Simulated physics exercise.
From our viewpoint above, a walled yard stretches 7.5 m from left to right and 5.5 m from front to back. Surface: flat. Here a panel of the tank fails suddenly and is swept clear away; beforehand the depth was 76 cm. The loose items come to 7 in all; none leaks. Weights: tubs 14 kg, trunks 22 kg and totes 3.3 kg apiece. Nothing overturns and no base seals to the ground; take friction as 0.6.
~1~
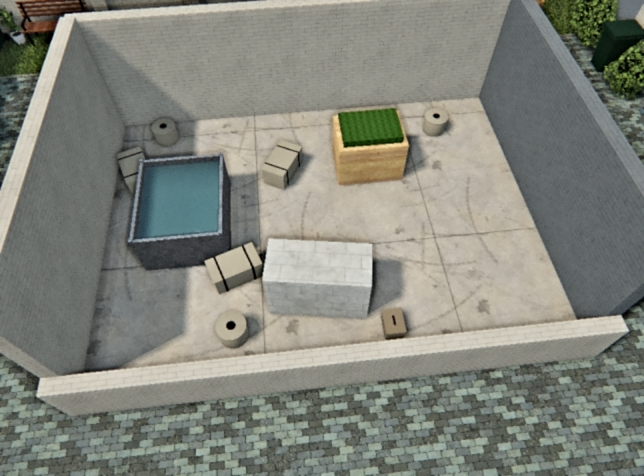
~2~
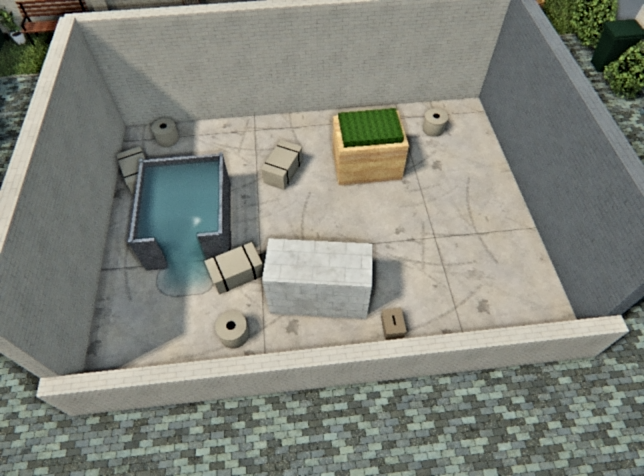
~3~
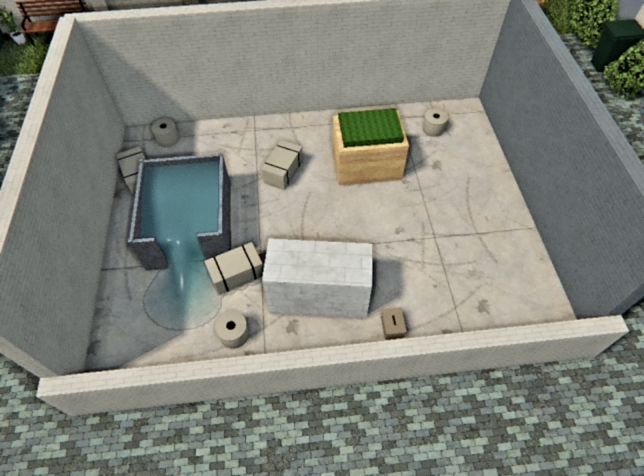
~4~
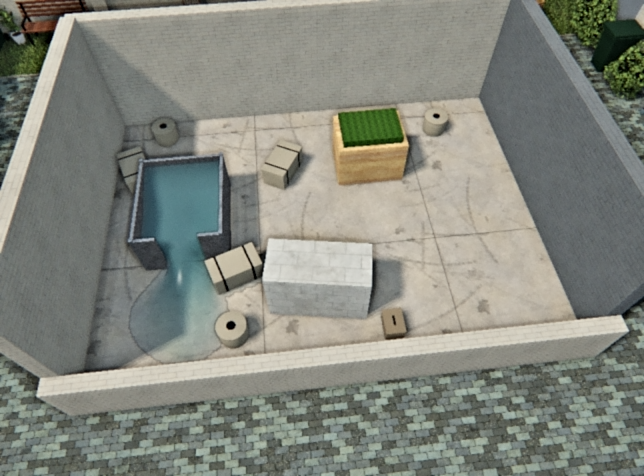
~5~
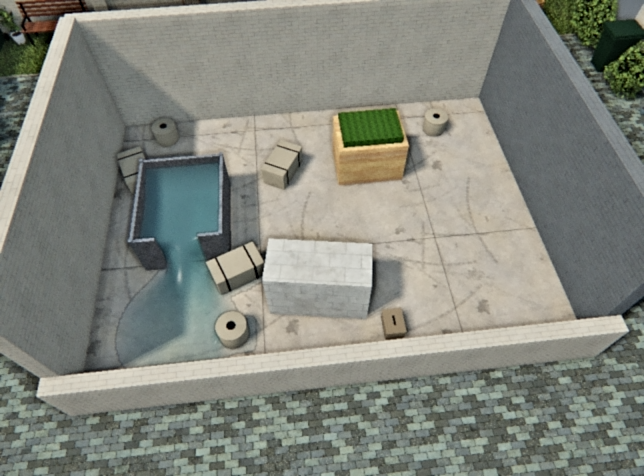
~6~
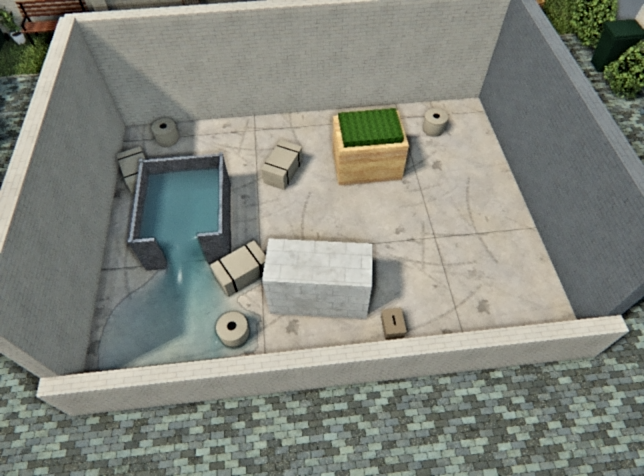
Water pours from the tank's open front, spreads across the yard floor and nudges a trunk.
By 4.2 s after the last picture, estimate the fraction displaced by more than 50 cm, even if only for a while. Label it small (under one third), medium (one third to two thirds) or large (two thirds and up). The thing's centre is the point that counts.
Medium.
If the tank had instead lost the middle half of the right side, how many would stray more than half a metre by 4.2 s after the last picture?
Then it comes to 1 of them.
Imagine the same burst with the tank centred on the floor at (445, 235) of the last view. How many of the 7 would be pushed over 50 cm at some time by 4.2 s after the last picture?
2.
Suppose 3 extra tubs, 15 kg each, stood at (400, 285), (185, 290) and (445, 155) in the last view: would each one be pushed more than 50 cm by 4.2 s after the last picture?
First stays inside, second goes beyond, third stays inside.
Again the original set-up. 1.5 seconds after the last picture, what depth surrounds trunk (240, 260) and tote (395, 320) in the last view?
Close to 2 and 4 centimetres.
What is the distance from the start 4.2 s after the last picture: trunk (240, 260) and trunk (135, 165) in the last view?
The first is off by 20 cm, the second by 80 cm.
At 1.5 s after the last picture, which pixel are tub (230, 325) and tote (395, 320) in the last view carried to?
Roughly (355, 323), then roughly (435, 308).
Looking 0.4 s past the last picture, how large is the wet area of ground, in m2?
About 7.0 m2.
Then, 0.4 s after the last picture 0 of 7 are over 50 cm from their spots; 0 afloat.
Then, 1.5 s after the last picture 2 of 7 are over 50 cm from their spots; 1 afloat.
Then, 2.8 s after the last picture 2 of 7 are over 50 cm from their spots; 0 afloat.
Then, 4.2 s after the last picture 3 of 7 are over 50 cm from their spots, and 3 have been at some point; 2 afloat.
